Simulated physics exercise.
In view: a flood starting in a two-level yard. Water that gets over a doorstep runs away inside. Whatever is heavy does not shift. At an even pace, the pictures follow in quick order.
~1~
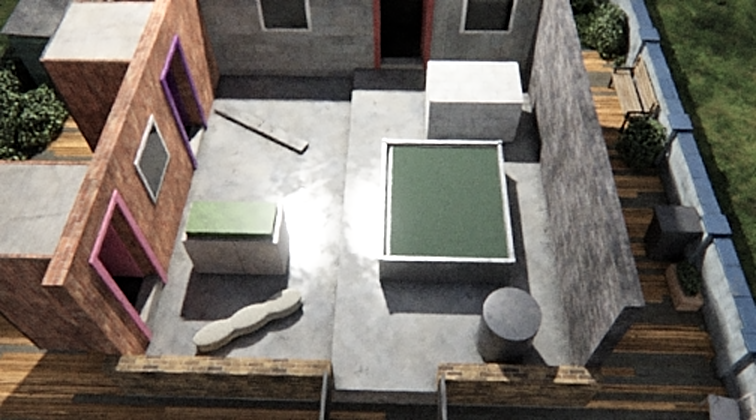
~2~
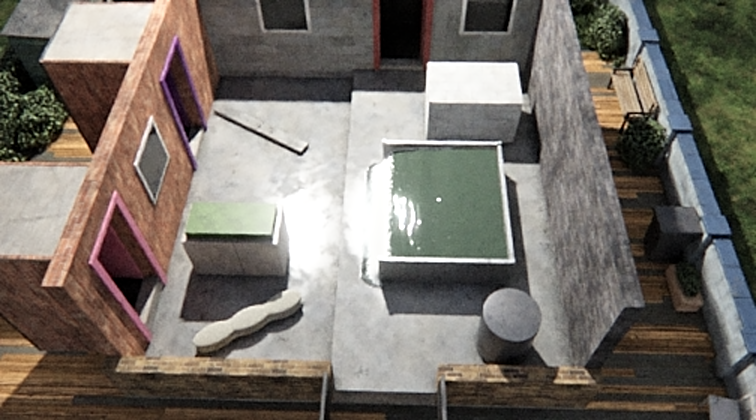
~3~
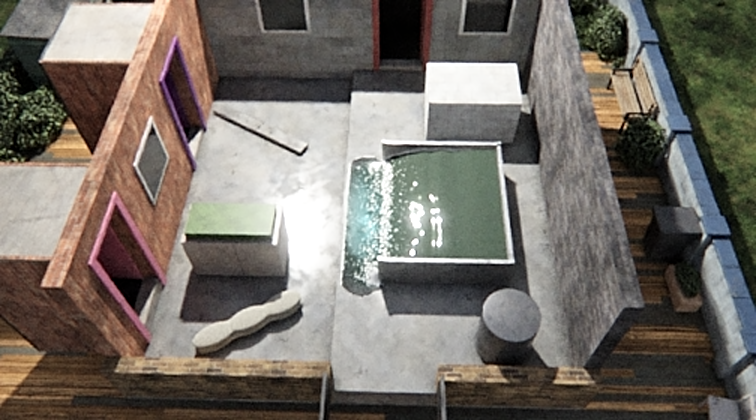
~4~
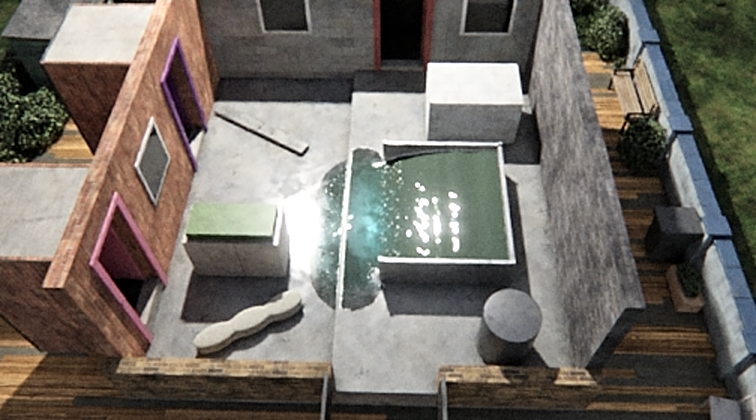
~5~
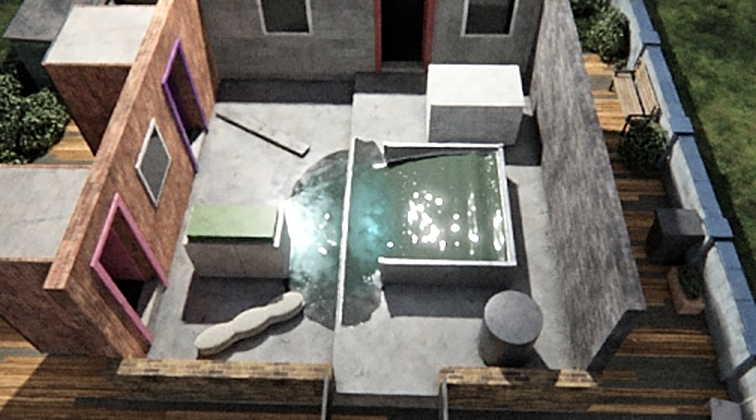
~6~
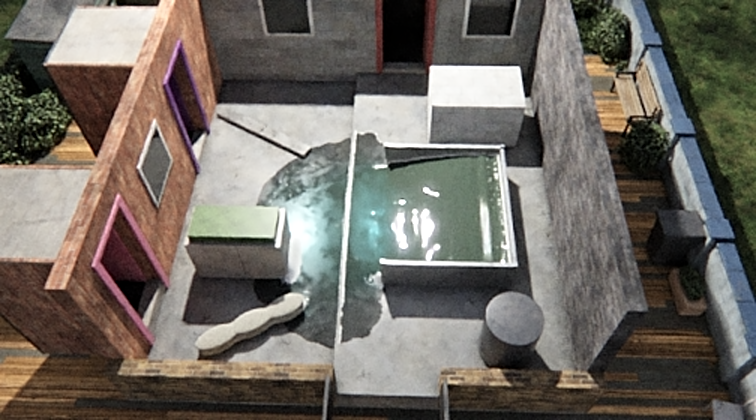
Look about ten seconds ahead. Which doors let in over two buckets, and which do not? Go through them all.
Result: The purple door lets in beyond two buckets. The pink door keeps it to two buckets. The red door keeps it to two buckets.
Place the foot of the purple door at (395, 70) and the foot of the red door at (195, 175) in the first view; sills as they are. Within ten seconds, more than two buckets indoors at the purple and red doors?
In short: The purple door falls short, the red door tops the mark.
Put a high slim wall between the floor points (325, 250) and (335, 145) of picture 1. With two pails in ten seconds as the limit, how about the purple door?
The purple door is under.
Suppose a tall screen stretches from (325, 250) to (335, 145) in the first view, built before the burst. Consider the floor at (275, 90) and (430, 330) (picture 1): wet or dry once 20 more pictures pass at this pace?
First spot submerged, second spot parched.
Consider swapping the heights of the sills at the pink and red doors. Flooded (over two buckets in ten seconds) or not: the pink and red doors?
Pink: Over the mark; red: Under the mark.
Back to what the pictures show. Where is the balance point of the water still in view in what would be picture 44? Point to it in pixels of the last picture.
About (286, 219).
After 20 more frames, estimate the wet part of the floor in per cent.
Roughly 55 %.
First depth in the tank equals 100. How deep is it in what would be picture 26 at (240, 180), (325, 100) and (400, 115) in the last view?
Roughly 20, 2 and 0 per cent, in turn.
A moment on, water covers 35 % of the floor; the purple door wet at the sill, nothing in, the pink door wet at the sill, nothing in, the red door not reached.
Next, water covers 50 % of the floor; the purple door under two buckets in, the pink door wet at the sill, nothing in, the red door not reached.
Then, water covers 55 % of the floor; the purple door over two buckets in, the pink door wet at the sill, nothing in, the red door not reached.
Later, water covers 55 % of the floor; the purple door far over two buckets in, the pink door wet at the sill, nothing in, the red door not reached.
In the end, water covers 55 % of the floor; the purple door far over two buckets in, the pink door wet at the sill, nothing in, the red door not reached.
